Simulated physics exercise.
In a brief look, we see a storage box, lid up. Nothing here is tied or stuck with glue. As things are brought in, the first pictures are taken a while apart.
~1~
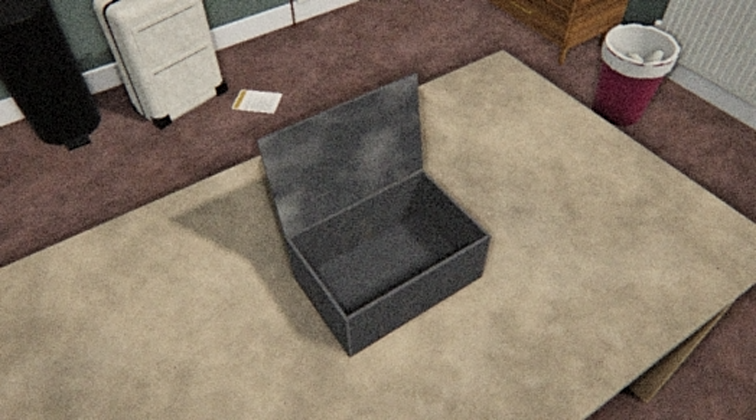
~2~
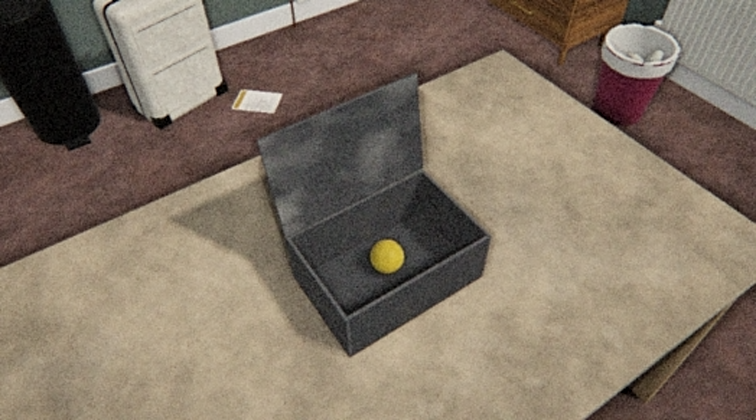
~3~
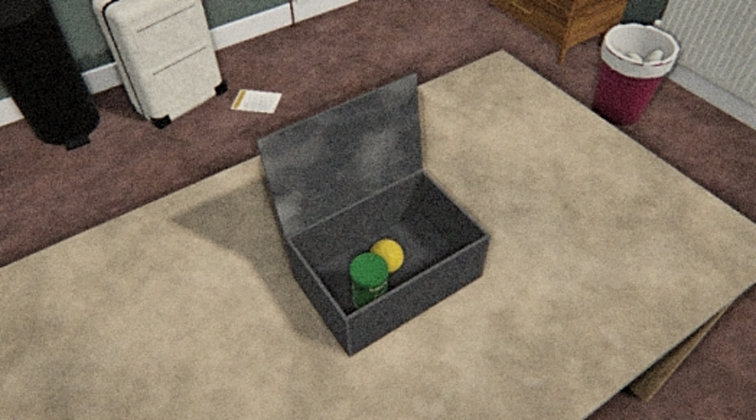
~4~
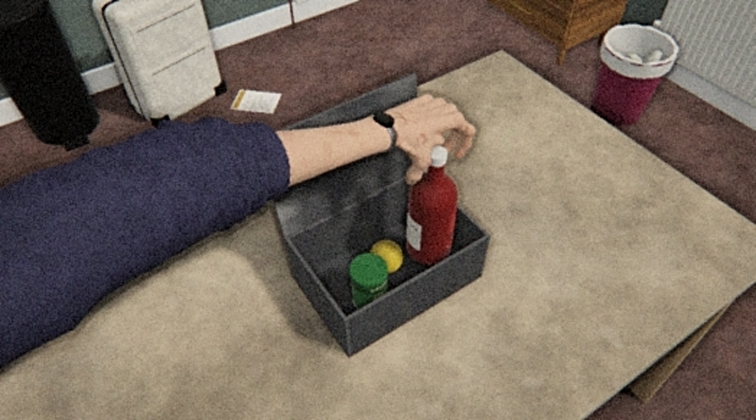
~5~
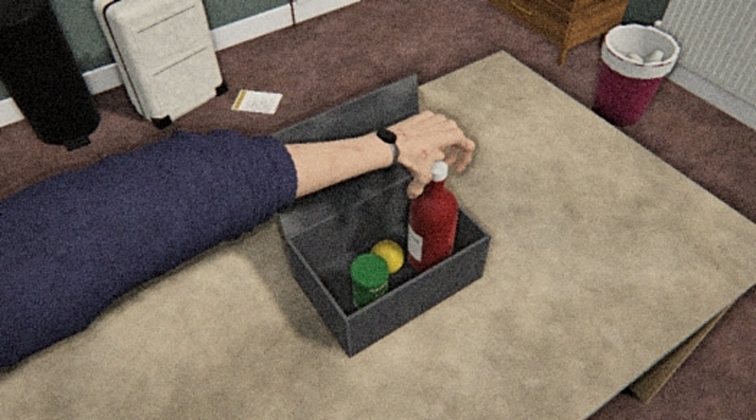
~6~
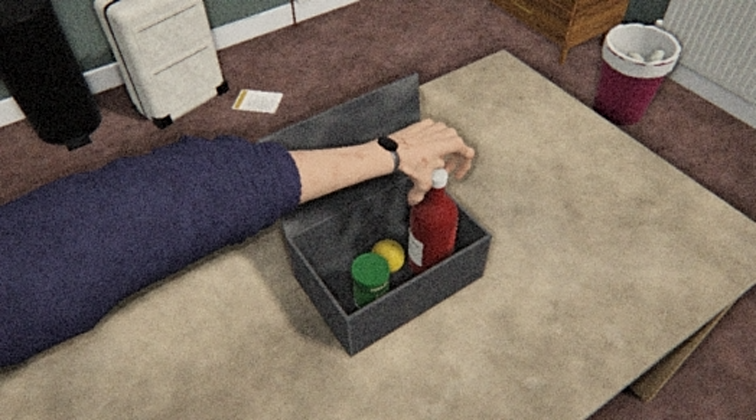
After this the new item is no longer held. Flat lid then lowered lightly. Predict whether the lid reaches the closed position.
It does not reach it.
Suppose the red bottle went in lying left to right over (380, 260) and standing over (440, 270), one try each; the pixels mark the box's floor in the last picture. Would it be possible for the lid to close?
First try: The lid comes down fully; second try: The lid stays propped open.
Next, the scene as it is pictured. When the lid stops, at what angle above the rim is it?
Close to 50 degrees.
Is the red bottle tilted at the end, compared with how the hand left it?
After all that, it keeps its set angle.
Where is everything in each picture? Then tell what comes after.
In the first frame, the last thing is not in view yet.
In the second frame, the last thing is not in view yet.
In the third frame, the last thing is not in view yet; green tin (370, 284).
The fourth frame shows coming down; red bottle (433, 204); green tin (369, 284).
The fifth frame shows coming down; red bottle (433, 216); green tin (370, 284).
The sixth frame shows put in, still held; red bottle (433, 222); green tin (371, 283).
Then, 1.40 s past the last view, lid 72° above the rim.
Then, 2.50 s past the last view, lid 51° above the rim.
Finally, lid 52° above the rim; all 3 still in place. Final places as the last picture's camera would see them, red bottle near (431, 220).
